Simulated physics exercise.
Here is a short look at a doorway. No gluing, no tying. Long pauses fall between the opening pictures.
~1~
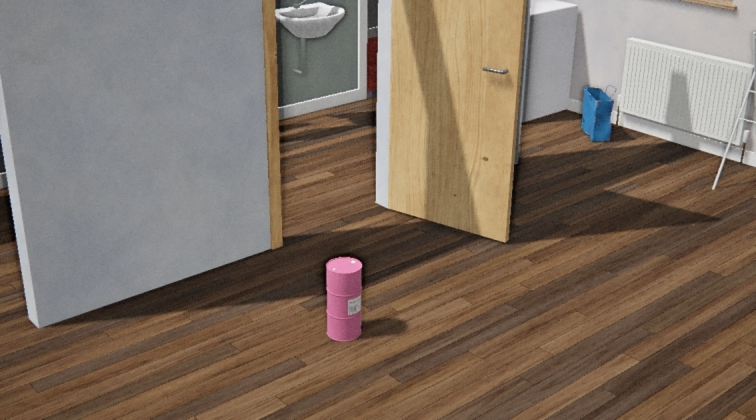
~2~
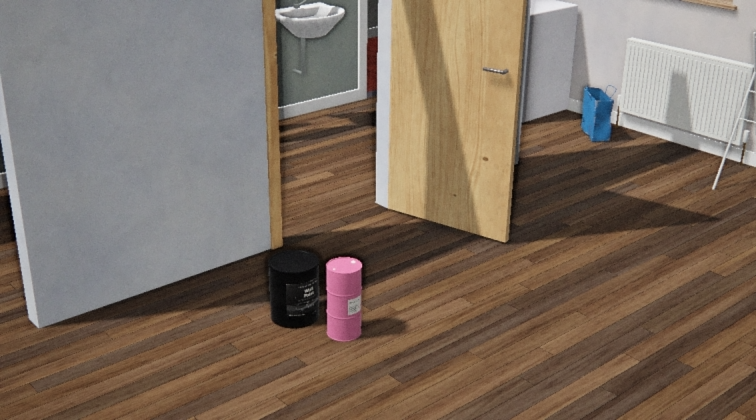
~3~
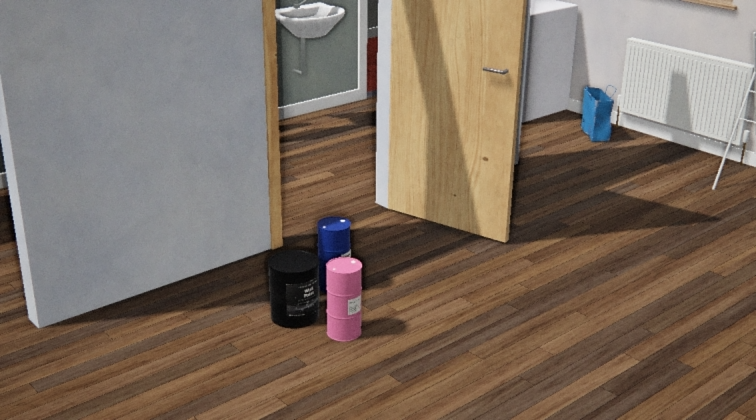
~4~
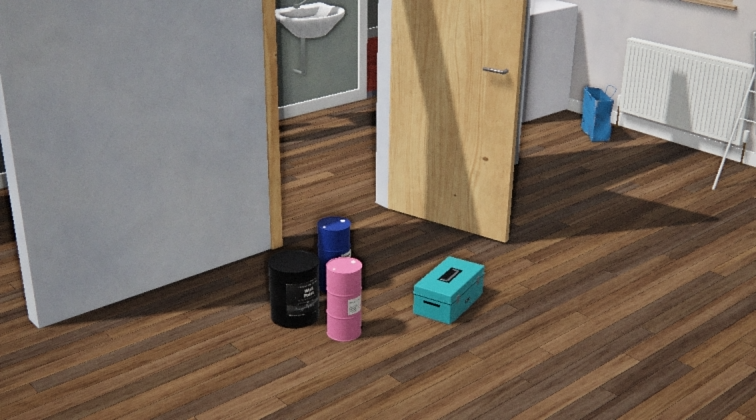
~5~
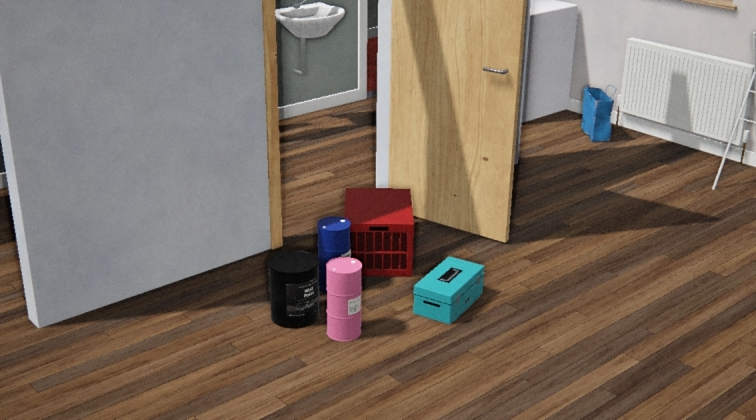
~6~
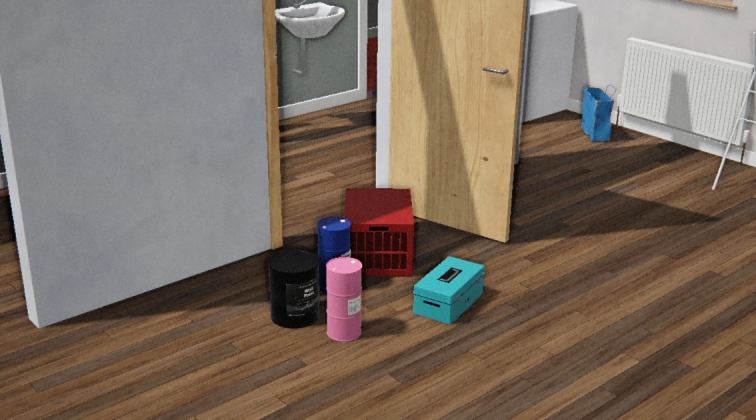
In this clip, a pink canister stands on a wooden floor near a wide-open, still door, and a black pail, a blue canister, a turquoise toolbox and a red chest appear around it in turn, with no one in view.
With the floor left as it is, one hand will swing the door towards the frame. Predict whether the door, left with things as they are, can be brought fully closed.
Prediction: It cannot close fully.
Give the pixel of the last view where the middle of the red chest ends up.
The object finishes roughly at pixel (369, 232).
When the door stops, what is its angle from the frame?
The door ends up some 55° open.
Then, 0.60 s on from there, open by 94°.
Then, 1.00 s on from there, open by 79°.
Then, 1.30 s on from there, open by 65°.
Then, 1.50 s on from there, open by 59°; red chest shifted a little near (373, 232).
In the end, open by 56°; all 5 unmoved. At the end, from the last picture's camera, red chest near (369, 232).
